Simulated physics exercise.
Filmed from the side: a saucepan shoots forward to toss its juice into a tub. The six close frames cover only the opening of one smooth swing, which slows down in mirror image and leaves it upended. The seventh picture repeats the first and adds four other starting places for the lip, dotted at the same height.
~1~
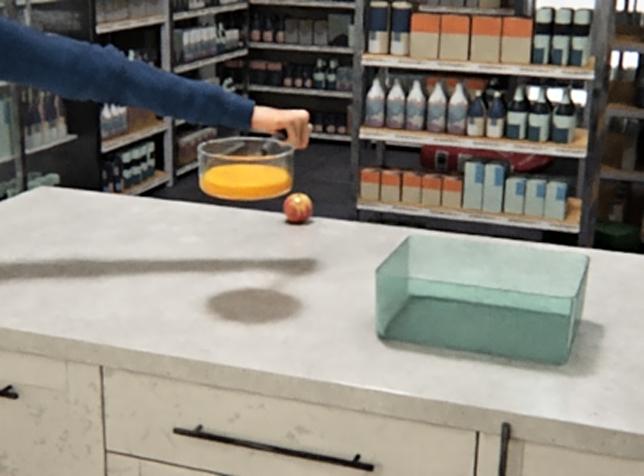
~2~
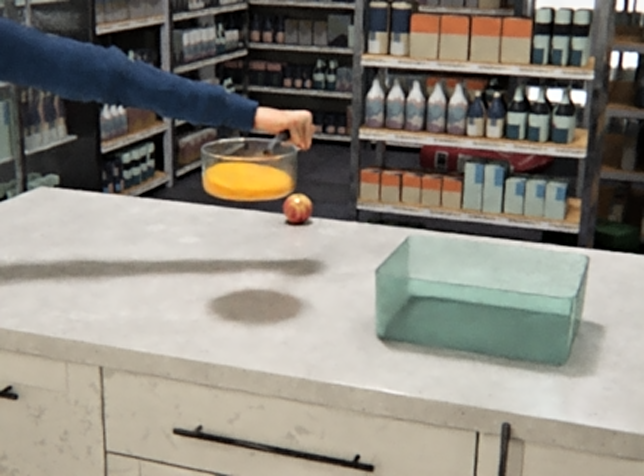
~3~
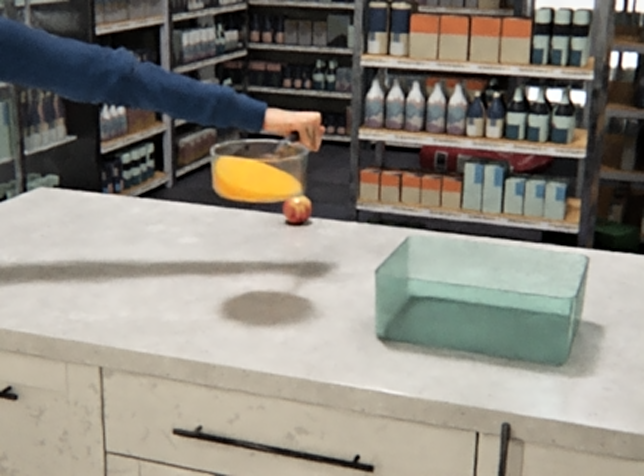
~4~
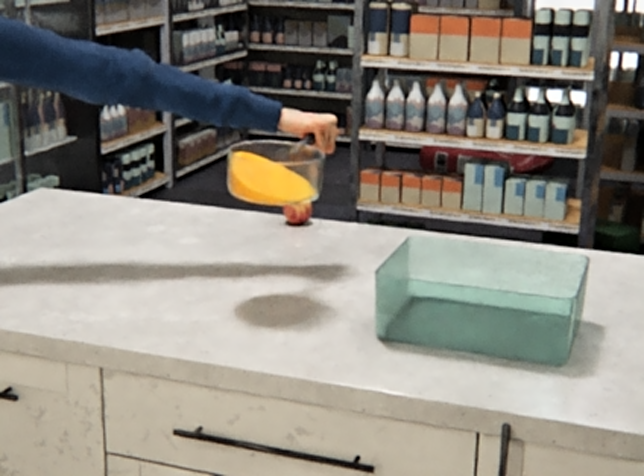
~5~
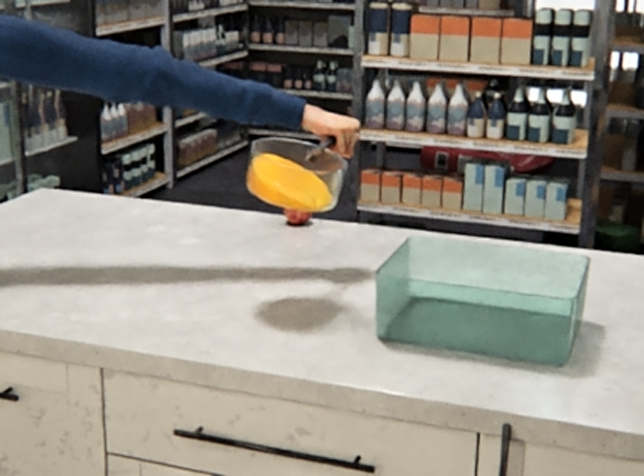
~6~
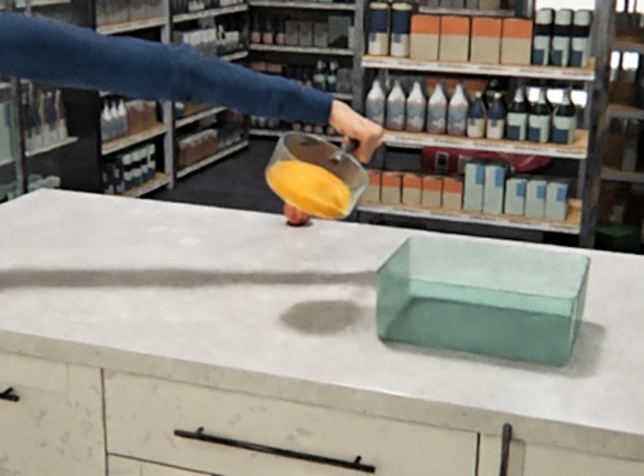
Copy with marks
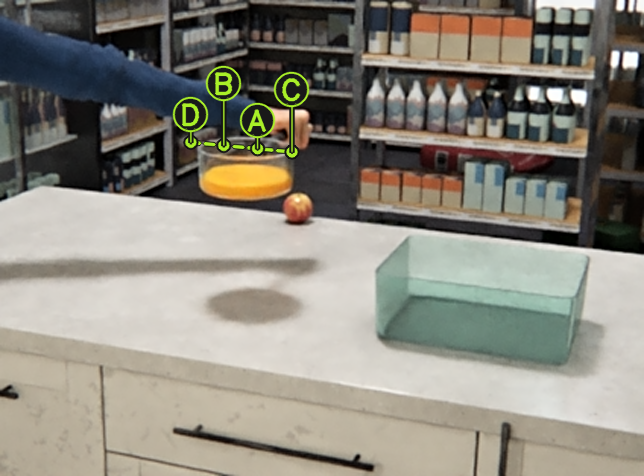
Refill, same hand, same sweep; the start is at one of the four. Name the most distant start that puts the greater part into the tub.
Dot A.
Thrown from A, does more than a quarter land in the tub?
Yes, it does.
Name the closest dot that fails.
The answer is B.
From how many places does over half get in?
Two.
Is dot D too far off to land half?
Yes.
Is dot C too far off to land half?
No, not at all.
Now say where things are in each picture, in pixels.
Upright, lip at (289, 151); tub from (376, 335) to (569, 364); nothing has left yet.
Upright, lip at (292, 152); nothing has left yet.
Upright, lip at (303, 153); nothing has left yet.
Tipped about 3°, lip at (320, 158); nothing has left yet.
Tipped about 13°, lip at (343, 168); nothing has left yet.
Tipped about 27°, lip at (365, 184); nothing has left yet.
On the marked copy, A at (257, 148); B at (223, 145); C at (291, 151); D at (190, 142).
Choosing A, about 66 % lands in the tub, 28 % falls short and 7 % goes beside or beyond.
Choosing B, about 31 % lands in the tub, 67 % falls short and 3 % goes beside or beyond.
Choosing C, about 84 % lands in the tub, 9 % falls short and 7 % goes beside or beyond.
Choosing D, about 8 % lands in the tub, 91 % falls short.
